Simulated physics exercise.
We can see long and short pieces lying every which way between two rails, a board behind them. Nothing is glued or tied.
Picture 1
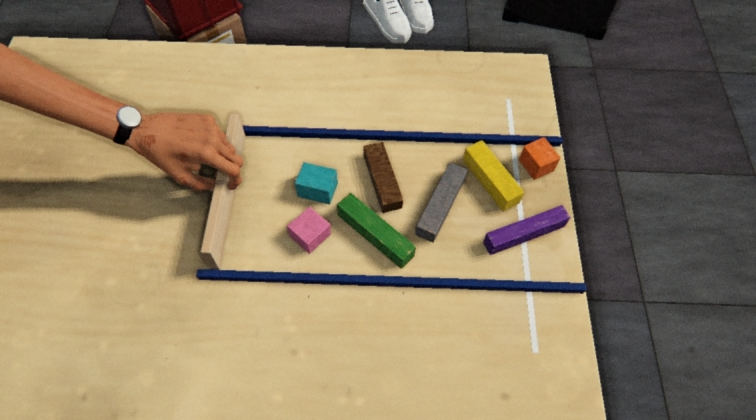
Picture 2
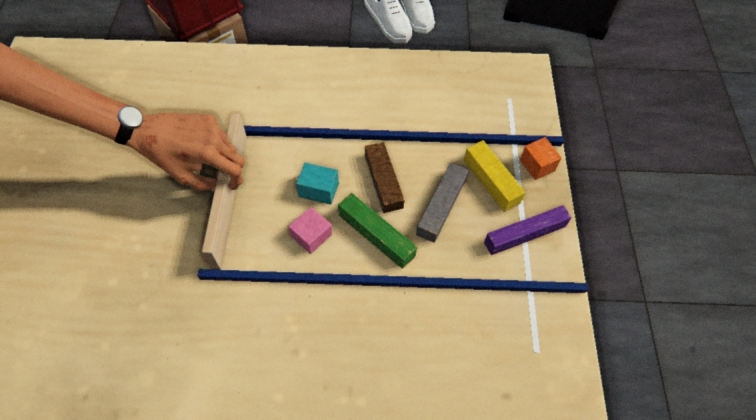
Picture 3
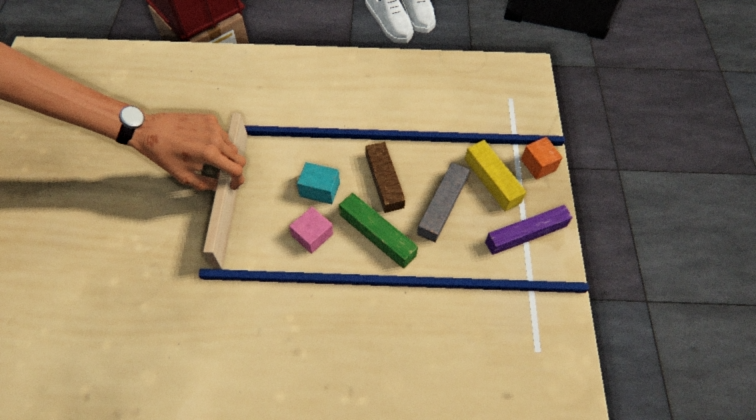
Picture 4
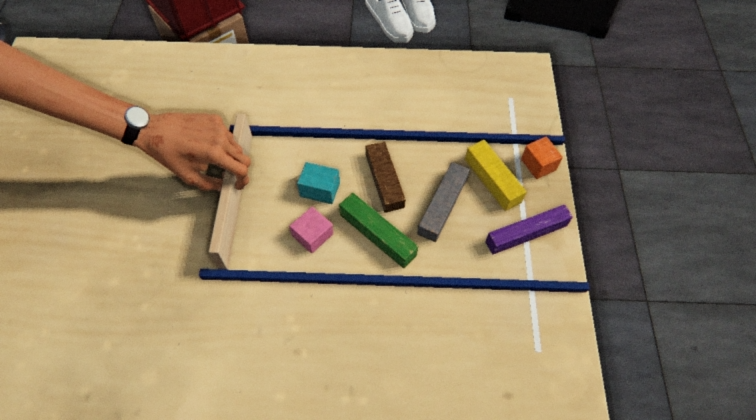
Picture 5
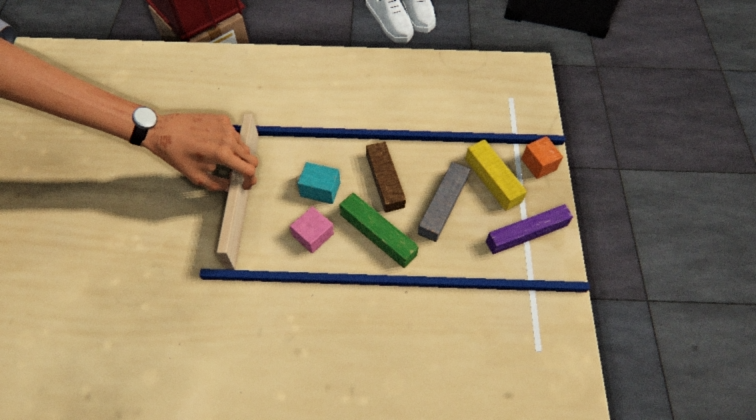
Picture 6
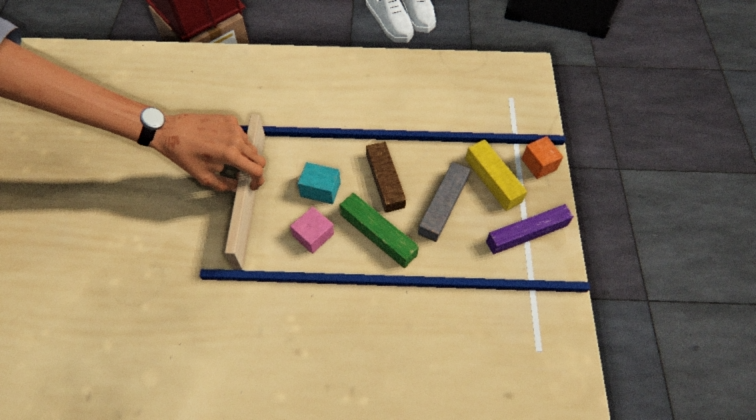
Hand with a wristwatch sliding a wooden board slightly right between two blue rails, the scattered coloured blocks ahead lying still.
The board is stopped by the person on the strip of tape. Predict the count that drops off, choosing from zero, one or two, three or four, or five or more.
Lost: Three or four.
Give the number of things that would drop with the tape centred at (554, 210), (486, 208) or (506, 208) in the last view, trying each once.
Going through each try, you'd get 6, 2 and 3.
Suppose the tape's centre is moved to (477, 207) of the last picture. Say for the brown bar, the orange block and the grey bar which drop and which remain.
Starting with the brown bar, it keeps its place, then the orange block ends up falling, then the grey bar keeps its place.
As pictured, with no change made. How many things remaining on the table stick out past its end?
I make it 2.
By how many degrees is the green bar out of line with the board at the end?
The angle comes out near 25 degrees.
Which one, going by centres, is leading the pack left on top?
Closest at the end: The brown bar.
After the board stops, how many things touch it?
2 end up touching it.
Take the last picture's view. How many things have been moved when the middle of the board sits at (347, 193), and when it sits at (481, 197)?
At the first point the count is 4, at the second it's 8.
Early on, none off yet; orange block at rest near (542, 158); purple bar at rest near (529, 229); yellow bar at rest near (495, 175).
A while later, none off yet; orange block at rest near (542, 158); purple bar moving near (534, 229); yellow bar moving near (502, 173).
Further along, none off yet; orange block leaning well over near (584, 156); purple bar travelled a little near (581, 232); yellow bar travelled about its own width near (569, 169).
Finally, the number that fall off is three or four; lost, grey bar, yellow bar, purple bar and orange block.
